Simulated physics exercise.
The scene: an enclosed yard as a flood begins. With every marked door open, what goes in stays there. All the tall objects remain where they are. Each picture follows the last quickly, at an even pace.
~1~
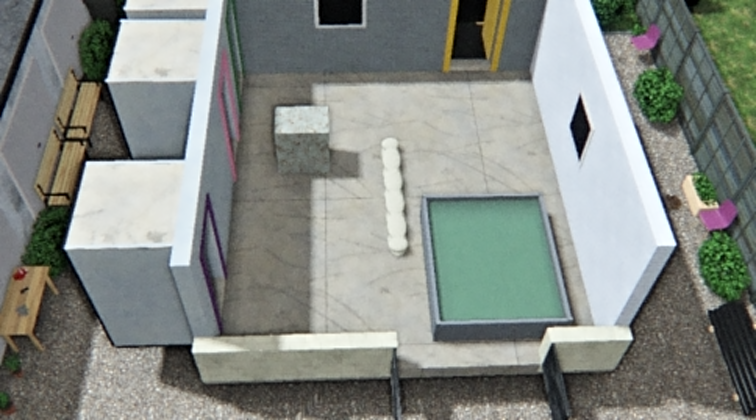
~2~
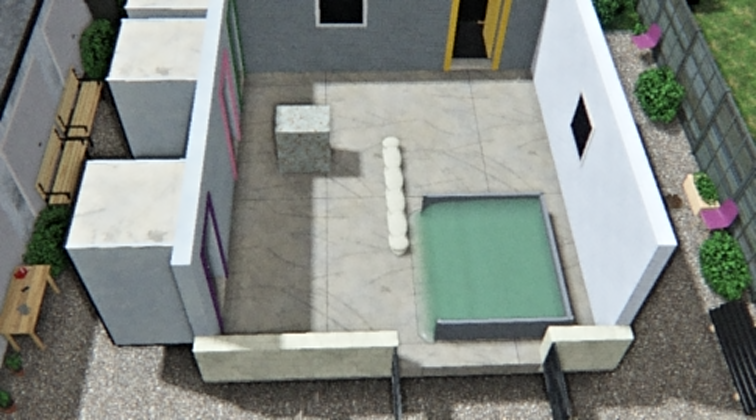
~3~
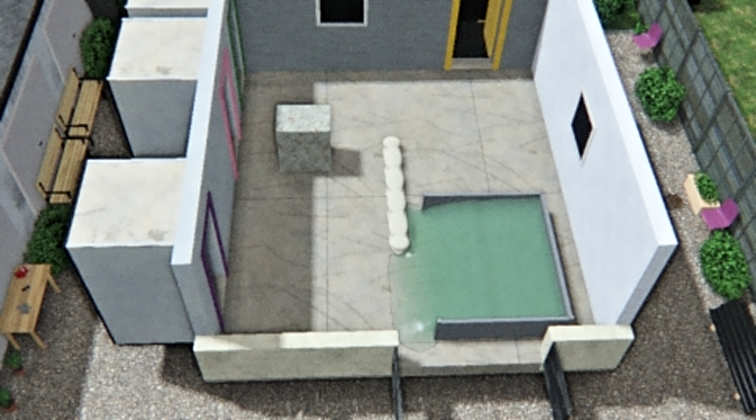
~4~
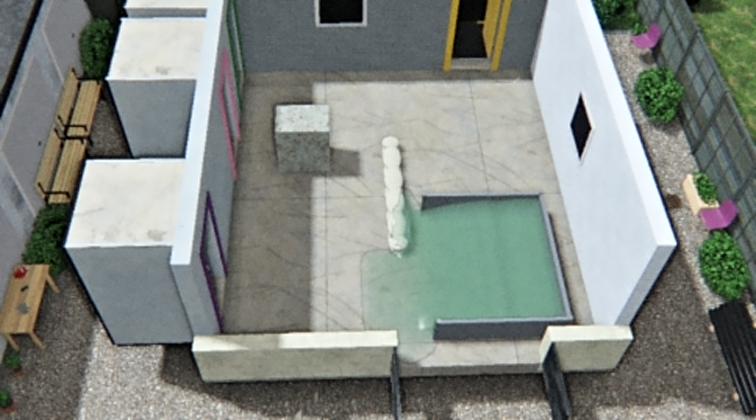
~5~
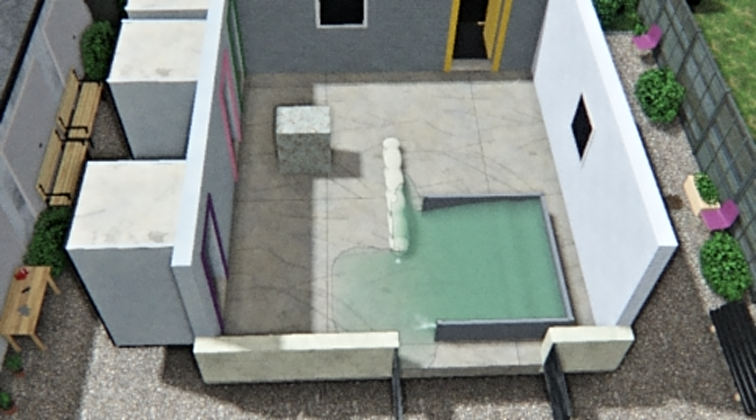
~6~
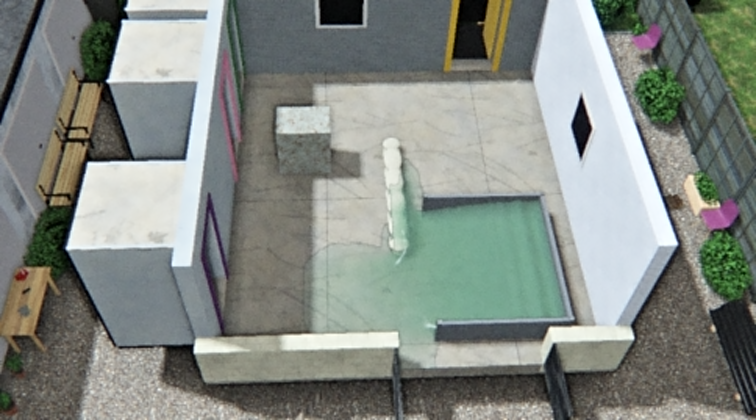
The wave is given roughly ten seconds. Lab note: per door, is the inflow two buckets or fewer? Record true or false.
Purple door false; green door true; yellow door true; pink door true.
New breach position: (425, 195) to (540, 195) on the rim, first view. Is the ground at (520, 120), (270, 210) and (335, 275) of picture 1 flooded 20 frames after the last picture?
As listed: Covered, not flooded, dry.
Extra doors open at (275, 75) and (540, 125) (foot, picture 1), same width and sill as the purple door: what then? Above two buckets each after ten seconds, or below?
In order: Exceeds it, falls short.
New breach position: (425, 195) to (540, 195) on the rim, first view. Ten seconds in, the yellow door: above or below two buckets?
Lab note: Yellow door, above the mark.
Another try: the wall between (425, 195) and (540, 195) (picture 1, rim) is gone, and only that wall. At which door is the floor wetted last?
Latest of all is the purple-painted one.
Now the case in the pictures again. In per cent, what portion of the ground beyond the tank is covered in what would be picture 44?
Around 65 percent of it.
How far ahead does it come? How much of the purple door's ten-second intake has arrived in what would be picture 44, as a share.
It should be near 95 percent of the ten-second total.
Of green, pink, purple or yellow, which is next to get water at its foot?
My answer: The purple one.
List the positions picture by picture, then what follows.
The first picture shows still water in the open tank at (492, 257).
In the second picture, the front is at (417, 214), out from the gap at (431, 268).
In the third picture, water pours out at (432, 269) and has run to (407, 206).
In the fourth picture, the front is at (404, 191), out from the gap at (431, 269).
In the fifth picture, the front is at (404, 177), out from the gap at (432, 270).
In the sixth picture, water pours out at (432, 270) and has run to (402, 160).
A moment on, water covers 35 % of the floor; the purple door under two buckets in, the green door not reached, the yellow door not reached, the pink door not reached.
Next, water covers 45 % of the floor; the purple door over two buckets in, the green door not reached, the yellow door not reached, the pink door not reached.
Then, water covers 55 % of the floor; the purple door far over two buckets in, the green door not reached, the yellow door wet at the sill, nothing in, the pink door wet at the sill, nothing in.
Later, water covers 65 % of the floor; the purple door far over two buckets in, the green door wet at the sill, nothing in, the yellow door wet at the sill, nothing in, the pink door wet at the sill, nothing in.
In the end, water covers 85 % of the floor; the purple door far over two buckets in, the green door wet at the sill, nothing in, the yellow door wet at the sill, nothing in, the pink door wet at the sill, nothing in.
